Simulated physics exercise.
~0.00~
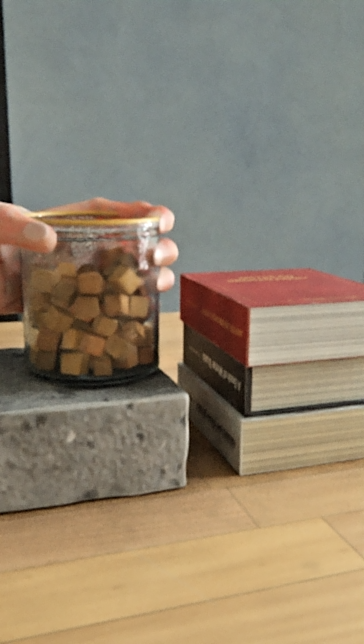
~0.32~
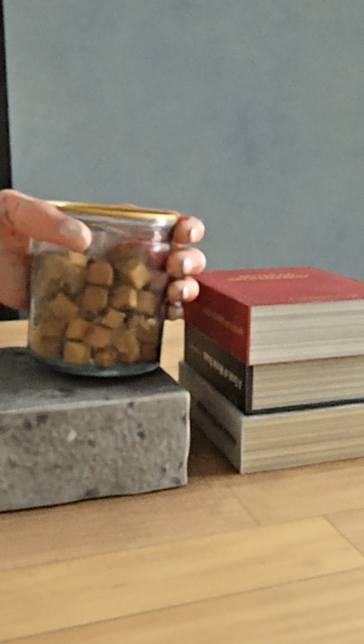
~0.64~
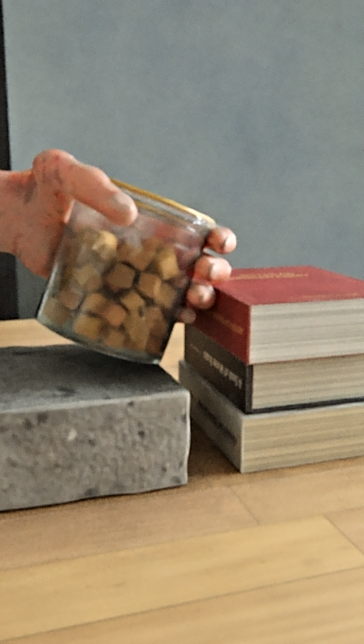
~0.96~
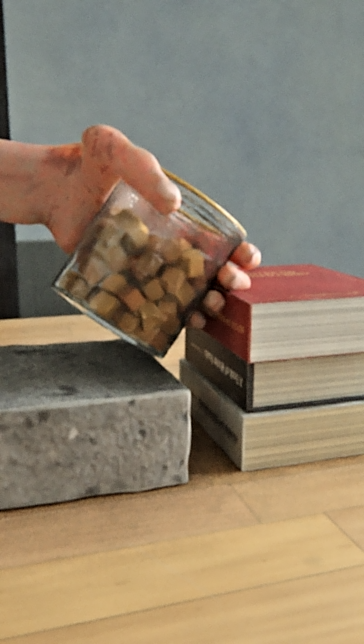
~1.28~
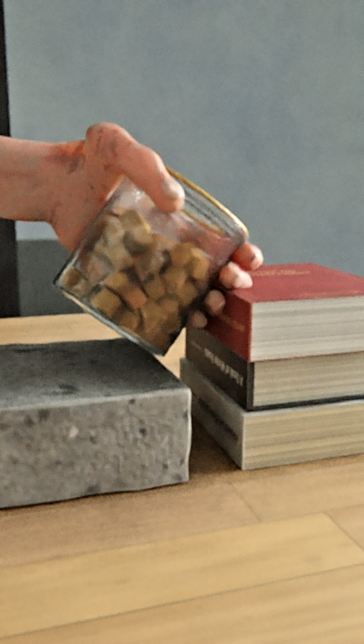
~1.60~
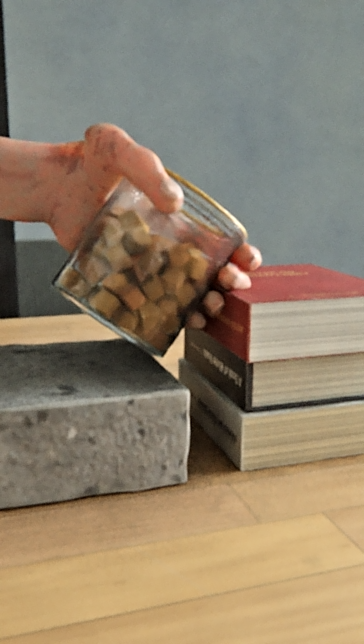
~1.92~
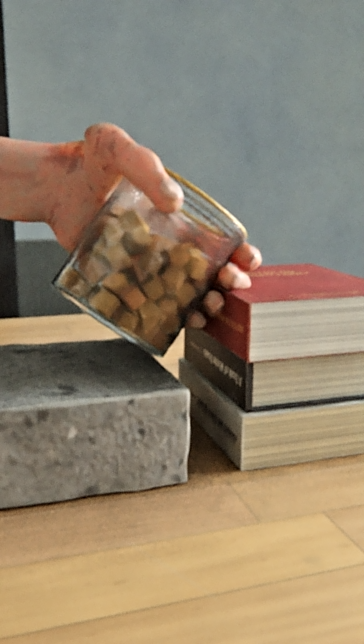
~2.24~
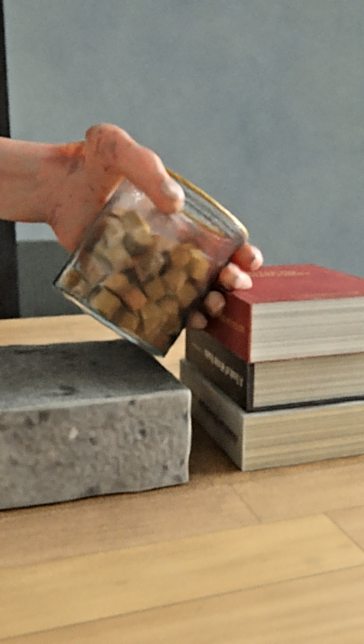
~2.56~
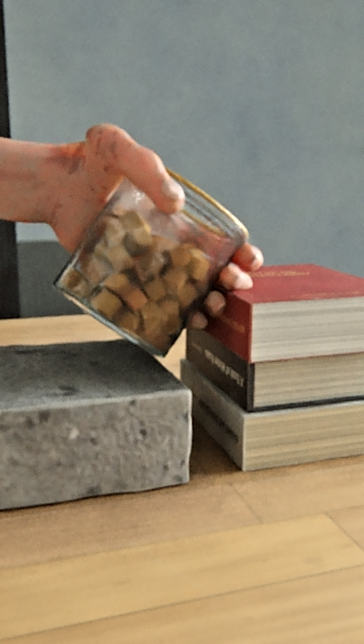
A hand reaches in from the left and grips a clear glass jar of small brown cubes, standing upright on a rough grey stone block. The view is from the front, swaying slightly, across a light wooden surface with a plain blue-grey wall behind. To the right lies a stack of three thick books, the top one red. The hand lifts the jar, moves it rightward and tips it toward the stack. It then holds the jar steady, tilted against the books' upper edge, its fingers still around it and all the cubes inside.
